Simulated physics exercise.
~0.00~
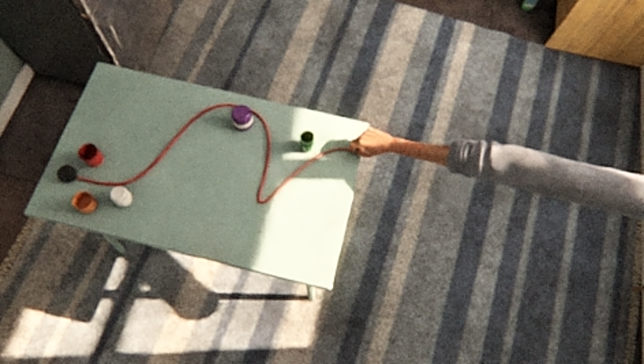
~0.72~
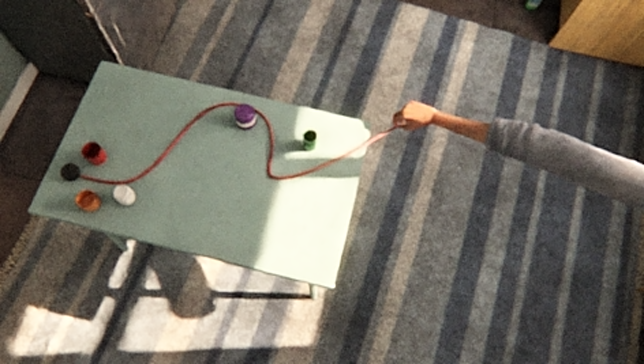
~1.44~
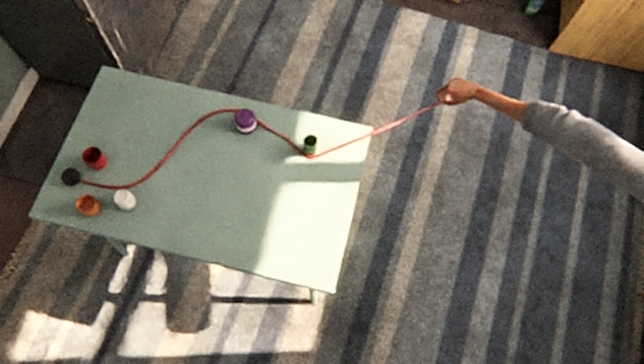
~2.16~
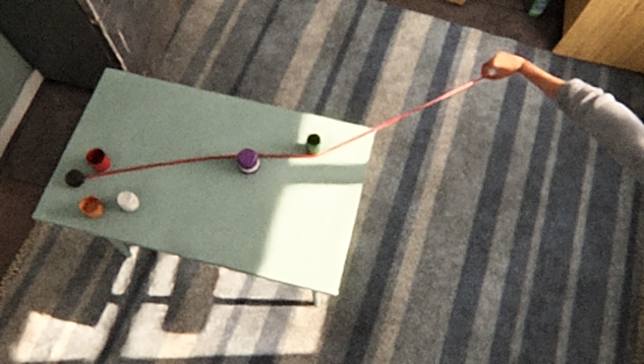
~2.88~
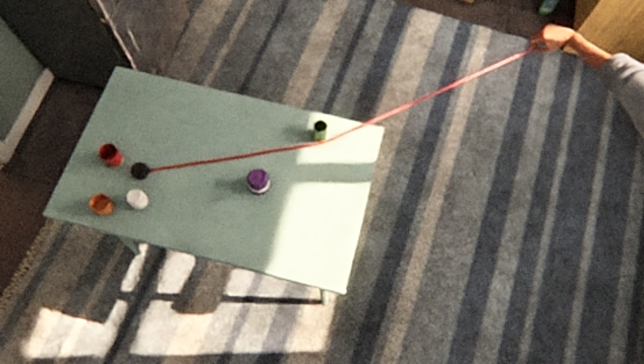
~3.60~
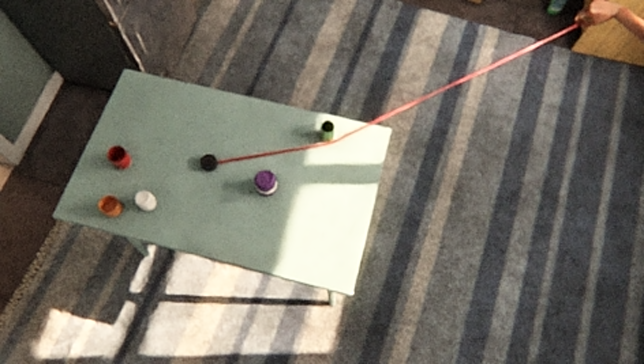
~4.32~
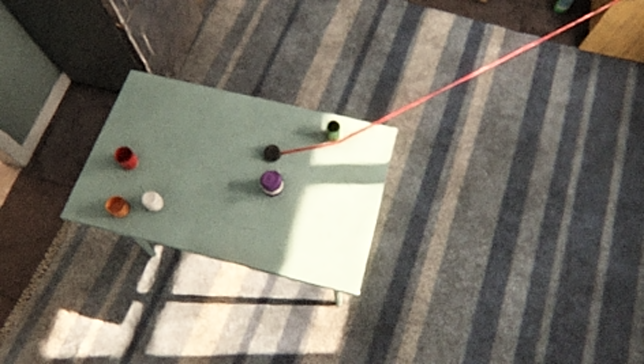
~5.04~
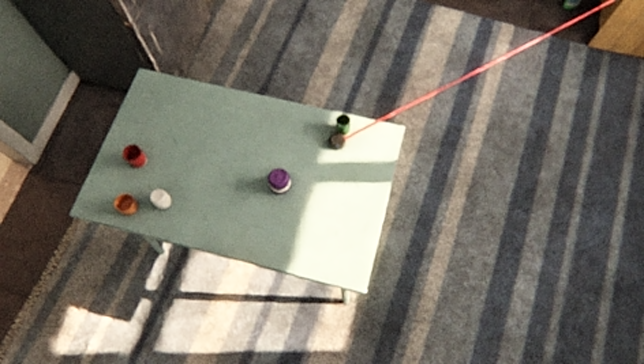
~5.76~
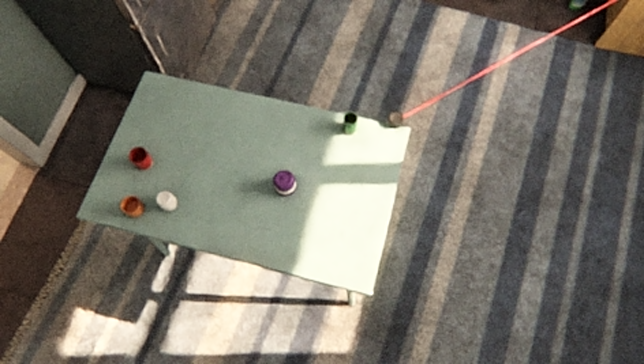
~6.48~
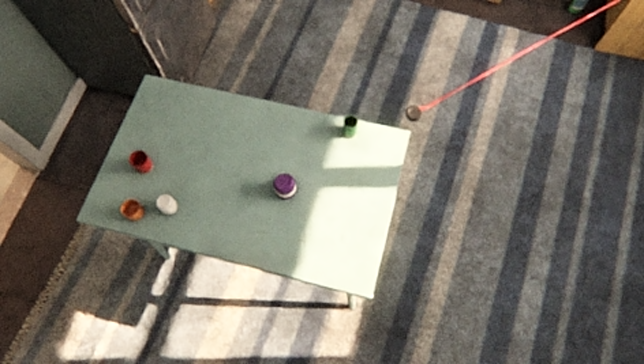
On a pale green table, a hand pulls a red cord, dragging a black puck off.
